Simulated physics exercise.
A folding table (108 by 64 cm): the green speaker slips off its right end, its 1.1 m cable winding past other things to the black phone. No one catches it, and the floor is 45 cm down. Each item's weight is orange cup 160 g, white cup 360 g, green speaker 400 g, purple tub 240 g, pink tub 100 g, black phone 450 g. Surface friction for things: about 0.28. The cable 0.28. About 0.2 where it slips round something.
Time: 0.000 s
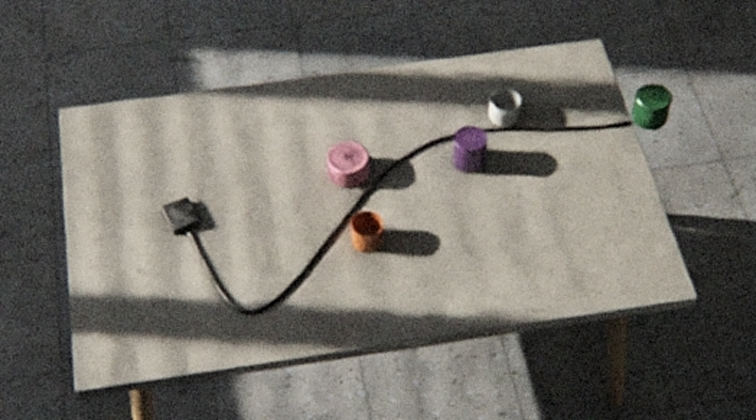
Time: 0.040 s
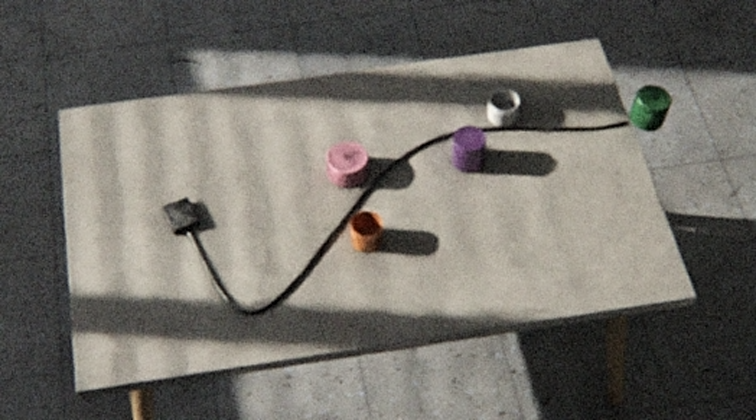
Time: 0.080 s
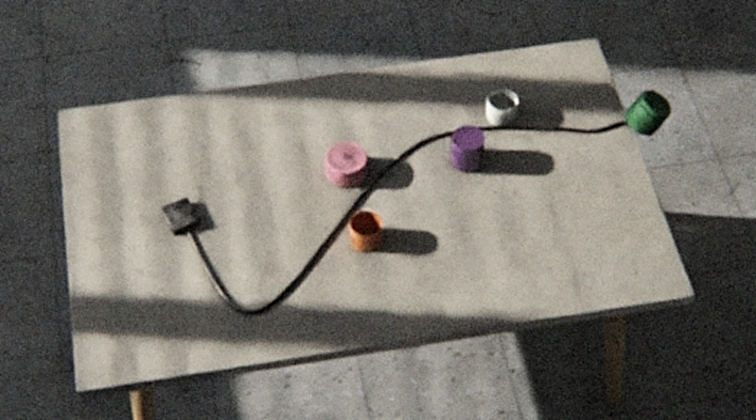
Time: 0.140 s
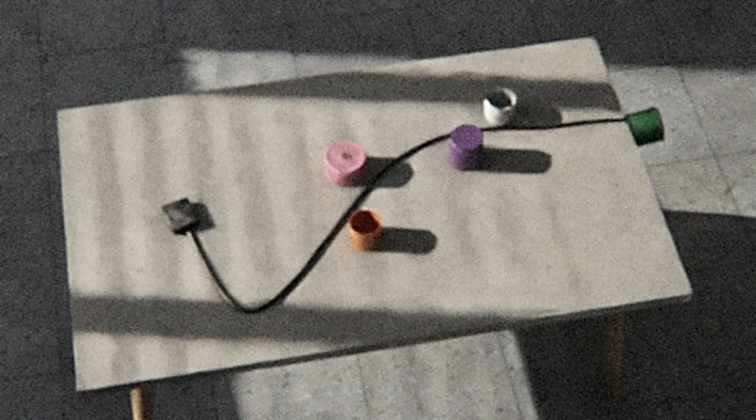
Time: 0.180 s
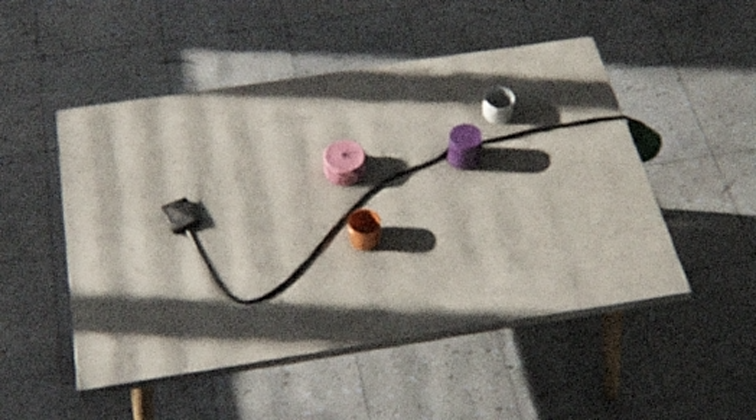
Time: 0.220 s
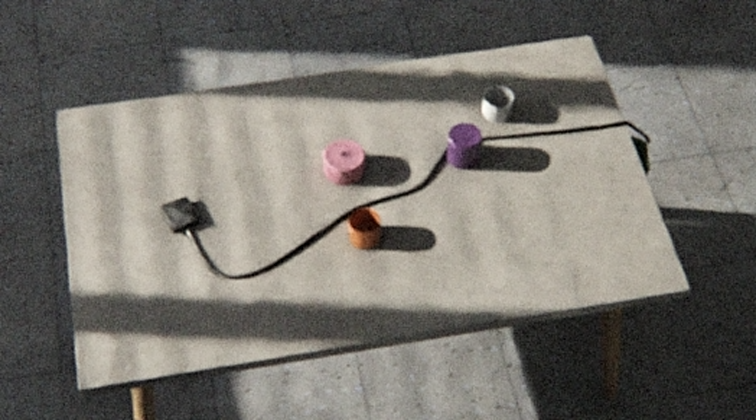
At first, a green speaker sits at the right edge of a folding table, joined by a curving black cable to a black phone, among white, purple, pink and orange containers. The speaker then tips over the edge and drops mostly from view, drawing the cable rightward and flattening its curve.
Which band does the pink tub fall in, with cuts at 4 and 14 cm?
It will make a medium-sized trip.
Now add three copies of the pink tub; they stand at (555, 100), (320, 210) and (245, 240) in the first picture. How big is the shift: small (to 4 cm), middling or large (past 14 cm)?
Result, in order: Minor / major / major.
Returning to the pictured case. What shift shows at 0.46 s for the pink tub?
By then the pink tub has moved close to 6 cm.
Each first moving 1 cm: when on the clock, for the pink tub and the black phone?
On the clock, pink tub 0.34 s and black phone 0.34 s.
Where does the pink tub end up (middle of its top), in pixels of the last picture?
Resting point is at approximately (334, 122).
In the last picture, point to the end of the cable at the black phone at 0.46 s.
Somewhere around (244, 183) in the final picture.
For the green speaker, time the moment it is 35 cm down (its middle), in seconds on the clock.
0.34 s.
After 0.5 s, the cable's tail end at (244, 183); pink tub 6 cm off its start, black phone 12 cm off its start, green speaker over the edge.
After 0.7 s, the cable's tail end at (314, 173); pink tub 8 cm off its start, black phone 29 cm off its start, green speaker over the edge.
After 1.0 s, the cable's tail end at (322, 171); pink tub 8 cm off its start at (334, 122), black phone 31 cm off its start at (341, 169), green speaker over the edge.
After 1.2 s, the cable's tail end at (322, 171); pink tub 8 cm off its start, black phone 31 cm off its start, green speaker over the edge.
After 2.4 s, the cable's tail end at (322, 171); pink tub 8 cm off its start at (334, 122), black phone 31 cm off its start at (341, 169), green speaker over the edge, purple tub 3 cm off its start at (473, 144).
